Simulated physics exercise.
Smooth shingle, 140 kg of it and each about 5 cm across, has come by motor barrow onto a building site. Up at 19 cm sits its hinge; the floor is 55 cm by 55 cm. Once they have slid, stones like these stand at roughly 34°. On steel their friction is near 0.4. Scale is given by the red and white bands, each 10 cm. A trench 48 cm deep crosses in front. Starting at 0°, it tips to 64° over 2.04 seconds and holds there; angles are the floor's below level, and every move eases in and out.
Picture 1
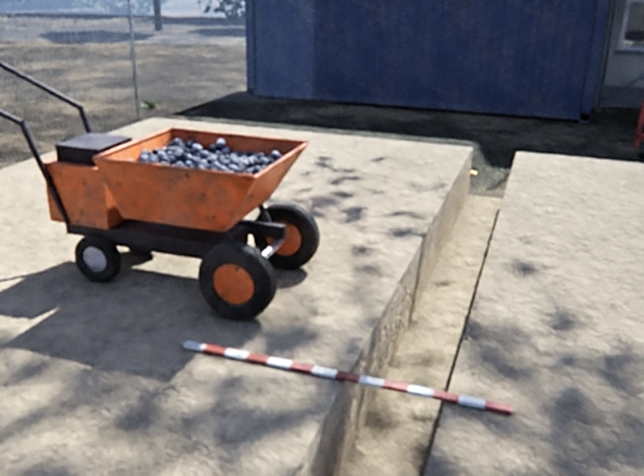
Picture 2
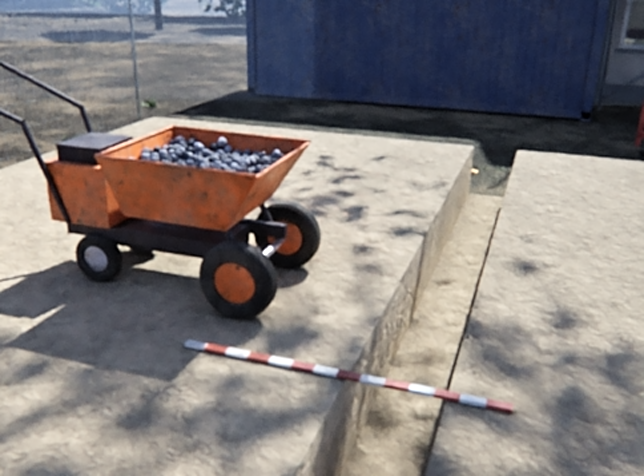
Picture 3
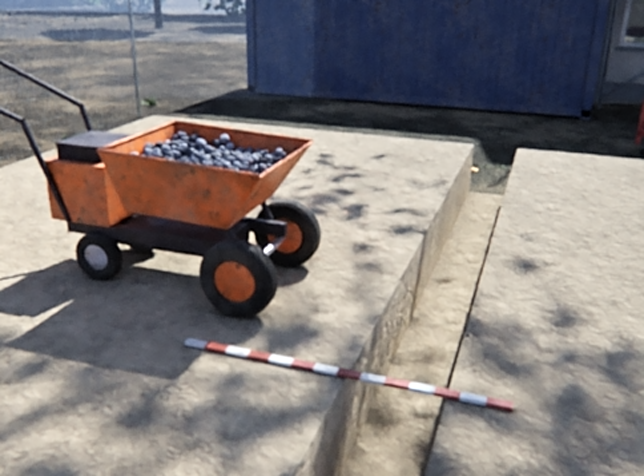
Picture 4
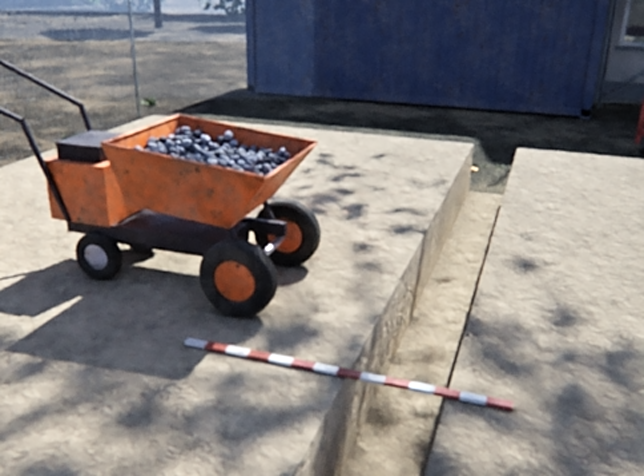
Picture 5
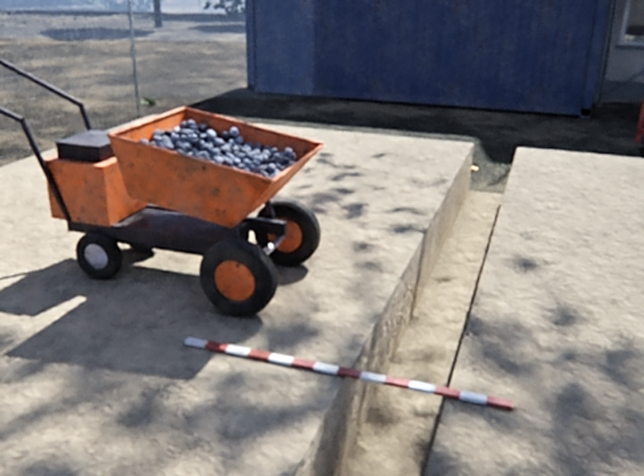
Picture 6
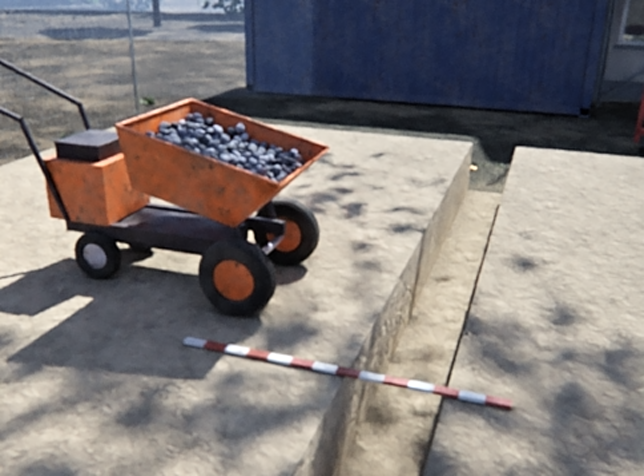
Orange motor barrow standing on a pale slab beside a trench, its skip of grey stones slowly tilting forward to the right.
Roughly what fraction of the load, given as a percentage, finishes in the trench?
Some 80 per cent of the stones.
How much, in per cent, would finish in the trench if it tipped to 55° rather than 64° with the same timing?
About 40%.
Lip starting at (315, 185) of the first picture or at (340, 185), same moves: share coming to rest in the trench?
First place roughly 65%, second roughly 45%.
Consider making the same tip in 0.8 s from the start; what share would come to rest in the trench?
Roughly 80 per cent.
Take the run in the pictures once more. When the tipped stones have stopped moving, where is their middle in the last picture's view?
I'd point somewhere around (416, 384).
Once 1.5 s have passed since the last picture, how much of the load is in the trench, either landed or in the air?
I'd put it near 35 per cent.
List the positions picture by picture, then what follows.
In the first picture, the skip is at 0°, its lip at (254, 177); the top of the load is at (191, 151).
In the second picture, the skip is at 1°, its lip at (256, 177); the top of the load is at (186, 149).
The third picture shows lip at (260, 176), floor tilted 2°, highest stones at (186, 143).
The fourth picture shows lip at (265, 178), floor tilted 5°, highest stones at (189, 138).
In the fifth picture, the skip is at 9°, its lip at (272, 181); the top of the load is at (185, 132).
In the sixth picture, the skip is at 13°, its lip at (279, 185); the top of the load is at (190, 124).
Then, 0.9 s after the last picture the floor is at 54°, 100 % in the skip; the foremost stones are at (350, 226).
Then, 1.5 s after the last picture the floor is at 64°, 63 % in the skip, 4 % short of the trench, 33 % in the trench; the foremost stones are at (457, 380).
Then, 1.9 s after the last picture the floor is at 64°, 42 % in the skip, 5 % short of the trench, 53 % in the trench; the foremost stones are at (450, 420).
Then, 3.8 s after the last picture the floor is at 64°, 14 % in the skip, 6 % short of the trench, 80 % in the trench; the foremost stones are at (454, 395).
